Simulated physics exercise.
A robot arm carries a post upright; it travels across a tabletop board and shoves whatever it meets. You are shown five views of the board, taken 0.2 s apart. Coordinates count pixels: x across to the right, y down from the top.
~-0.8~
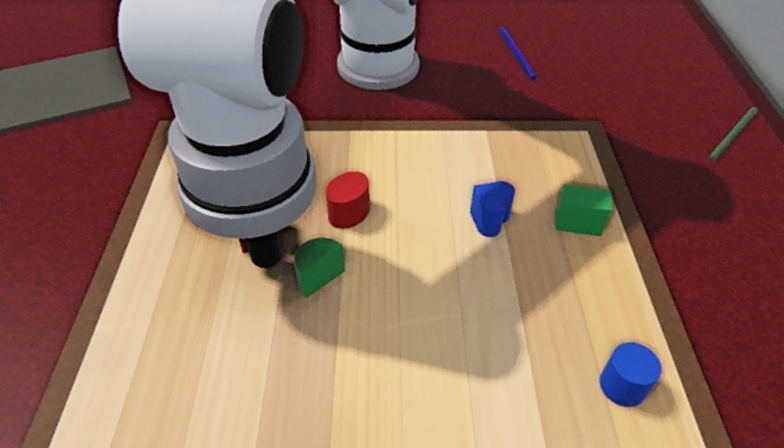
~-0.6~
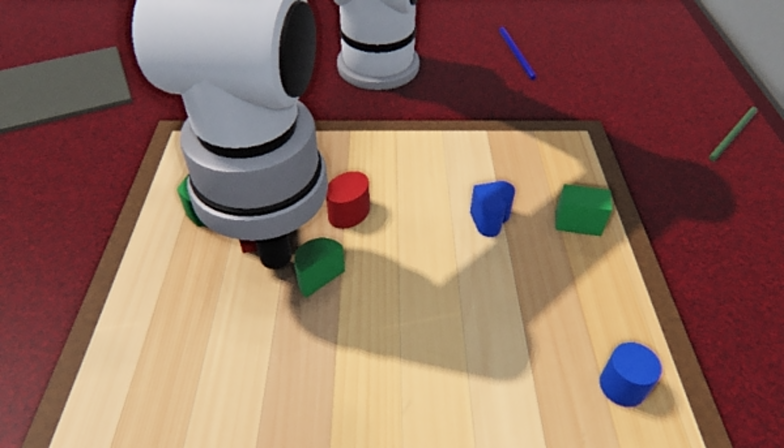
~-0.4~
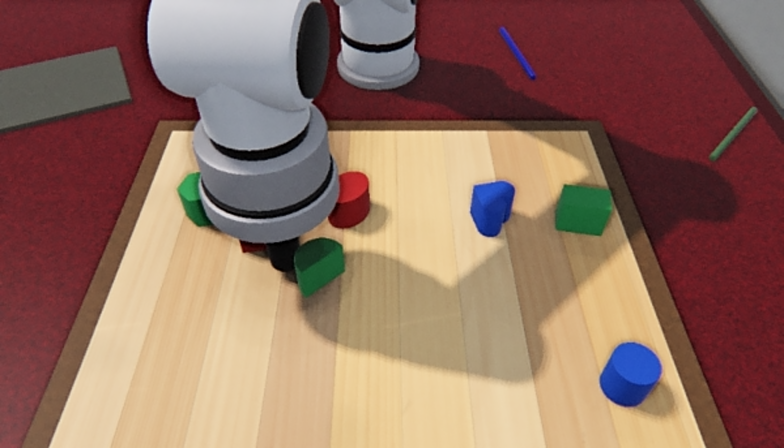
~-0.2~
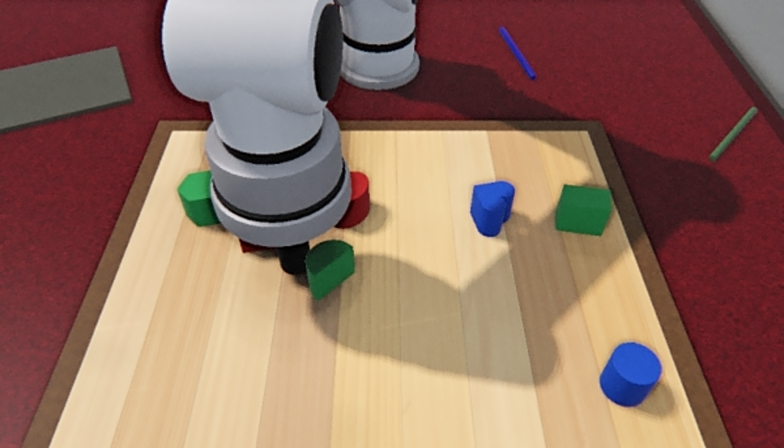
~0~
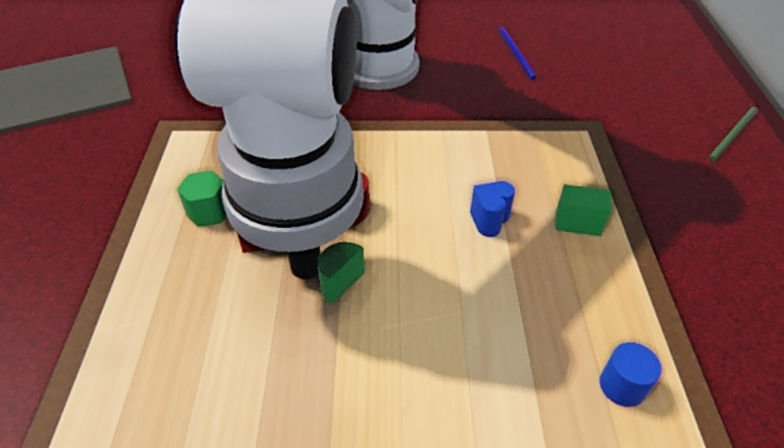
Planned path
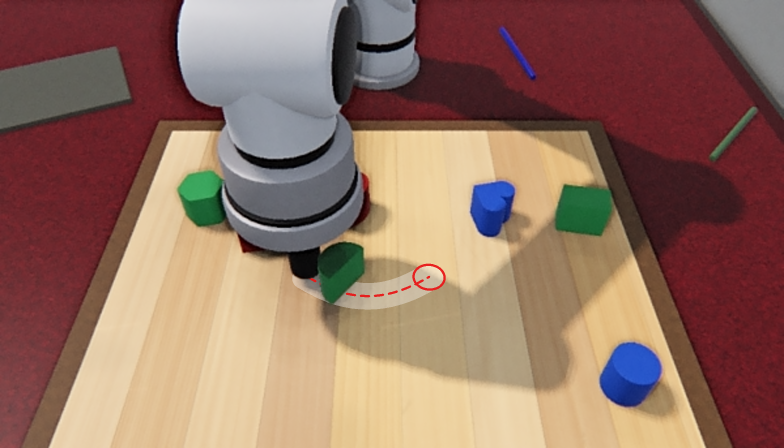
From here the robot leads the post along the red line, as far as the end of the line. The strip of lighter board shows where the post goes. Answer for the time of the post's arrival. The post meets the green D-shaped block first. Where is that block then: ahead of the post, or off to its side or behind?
I'd say it is still being pushed.
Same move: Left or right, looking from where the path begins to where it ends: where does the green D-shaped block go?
Over to the left.
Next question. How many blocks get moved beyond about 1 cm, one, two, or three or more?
The push will move one block.
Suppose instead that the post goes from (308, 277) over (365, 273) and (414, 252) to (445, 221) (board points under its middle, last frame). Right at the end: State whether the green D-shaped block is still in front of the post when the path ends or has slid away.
Slid off.
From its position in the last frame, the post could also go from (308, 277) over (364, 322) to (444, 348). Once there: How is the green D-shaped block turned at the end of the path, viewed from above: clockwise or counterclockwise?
From overhead, anticlockwise.
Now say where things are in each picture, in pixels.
The first frame shows post's lower end at (267, 257); red square block hidden; green D-shaped block at (315, 251).
The second frame shows post at (276, 258); blocks still.
The third frame shows post at (286, 260); blocks still.
The fourth frame shows post at (296, 263); green D-shaped block at (326, 254).
The fifth frame shows post at (306, 267); red square block hidden; green D-shaped block at (337, 256).
Drawn move, from (308, 277) over (346, 293) and (390, 293) to (429, 277).
The first path, step by step. One third of the way, post at (347, 284); green D-shaped block at (379, 262), turned 50° anticlockwise.
Two thirds of the way, post at (392, 283); green D-shaped block at (421, 253), turned 85° anticlockwise.
At the end, post at (430, 267); red square block still; green D-shaped block at (458, 237), turned 90° anticlockwise.
